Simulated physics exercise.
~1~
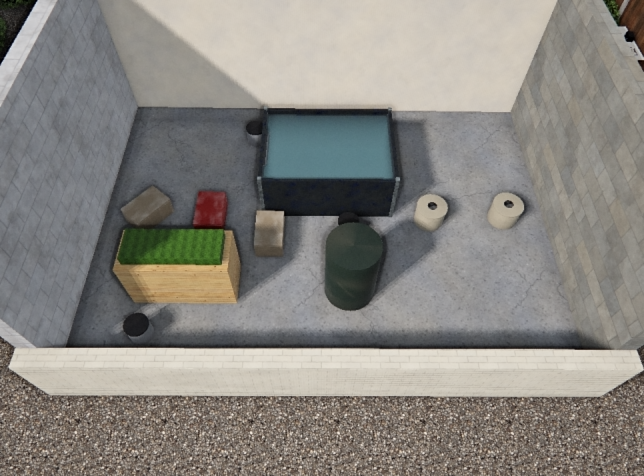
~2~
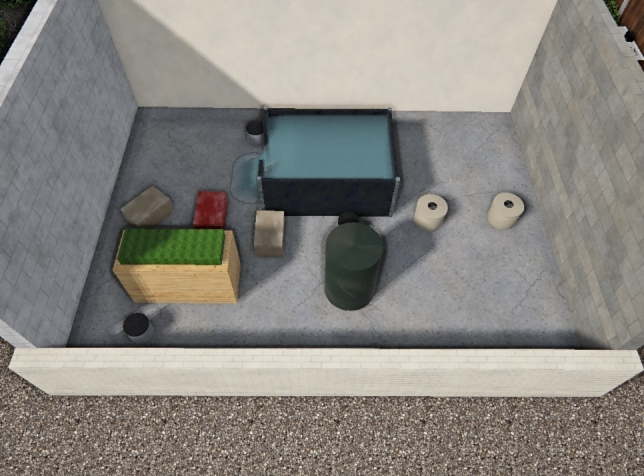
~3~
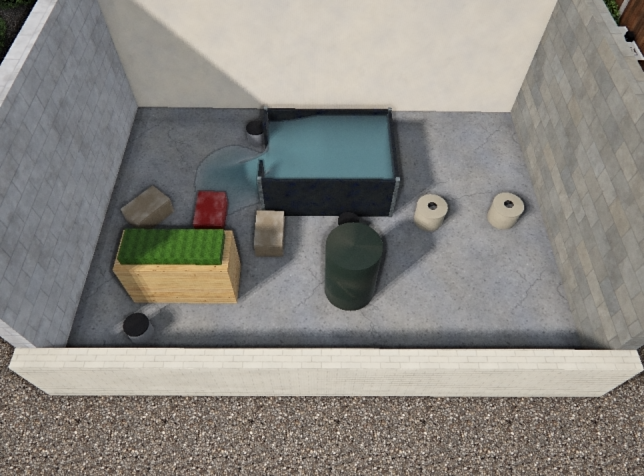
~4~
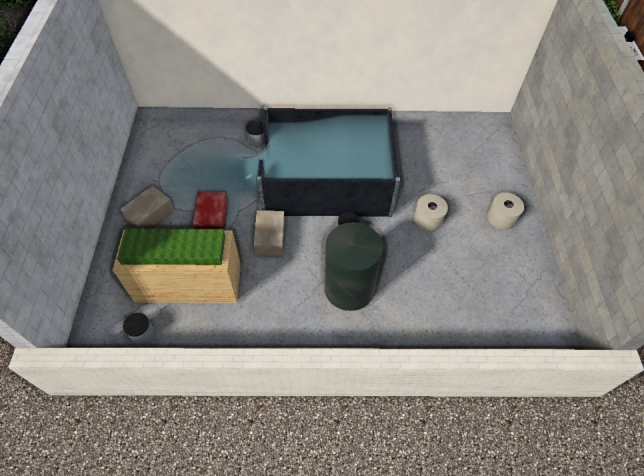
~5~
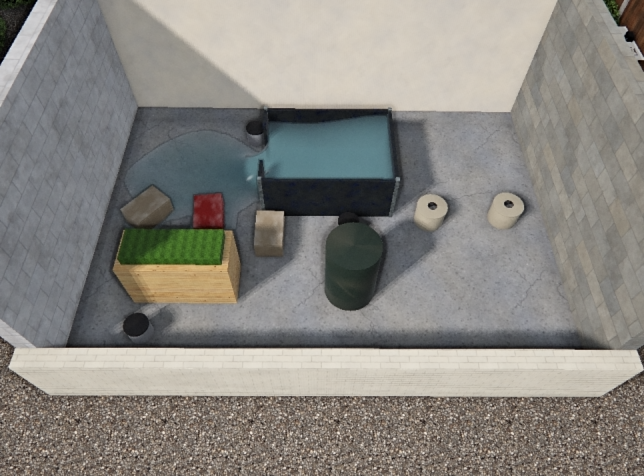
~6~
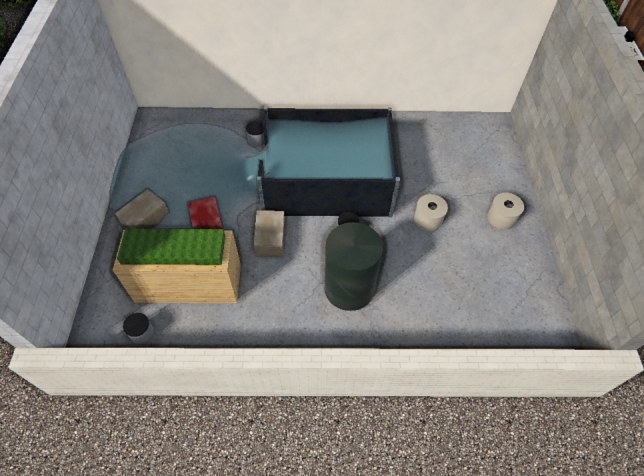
Water poured out of the left side of a big open tank and spread in a widening sheet across the yard floor, reaching the red crate and a pale block, which shifted slightly.
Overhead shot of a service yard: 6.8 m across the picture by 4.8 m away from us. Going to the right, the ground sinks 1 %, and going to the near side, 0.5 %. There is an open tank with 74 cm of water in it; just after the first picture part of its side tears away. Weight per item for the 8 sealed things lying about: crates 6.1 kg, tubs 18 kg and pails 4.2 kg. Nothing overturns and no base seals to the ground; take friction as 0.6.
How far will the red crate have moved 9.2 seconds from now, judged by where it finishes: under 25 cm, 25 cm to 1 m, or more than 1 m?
My money says it makes a big move.
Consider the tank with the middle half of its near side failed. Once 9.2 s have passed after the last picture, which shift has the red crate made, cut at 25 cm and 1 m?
With that failure, the red crate moves slightly.
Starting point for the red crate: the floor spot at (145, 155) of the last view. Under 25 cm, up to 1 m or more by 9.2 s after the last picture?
Put there, it wanders off a long way.
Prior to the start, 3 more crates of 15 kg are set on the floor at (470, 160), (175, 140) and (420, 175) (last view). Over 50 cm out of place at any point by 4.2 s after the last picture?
Going one by one: Not far enough, too far, not far enough.
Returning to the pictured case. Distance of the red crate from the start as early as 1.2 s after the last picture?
60 cm or so by then.
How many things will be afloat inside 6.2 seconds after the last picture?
The count is 4.
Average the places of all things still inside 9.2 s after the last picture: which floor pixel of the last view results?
Centred roughly on (457, 250).
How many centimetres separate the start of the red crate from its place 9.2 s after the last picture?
Around 300 cm from where it started.
Then, 1.2 s after the last picture the red crate is near (182, 241), 0.7 m from its start, aground; 0 afloat.
Then, 3.8 s after the last picture the red crate is near (237, 227), 0.6 m from its start, afloat; 3 afloat.
Then, 6.2 s after the last picture the red crate is near (304, 216), 1.4 m from its start, afloat; 4 afloat.
Then, 9.2 s after the last picture the red crate is near (410, 226), 2.9 m from its start, afloat; 5 afloat.
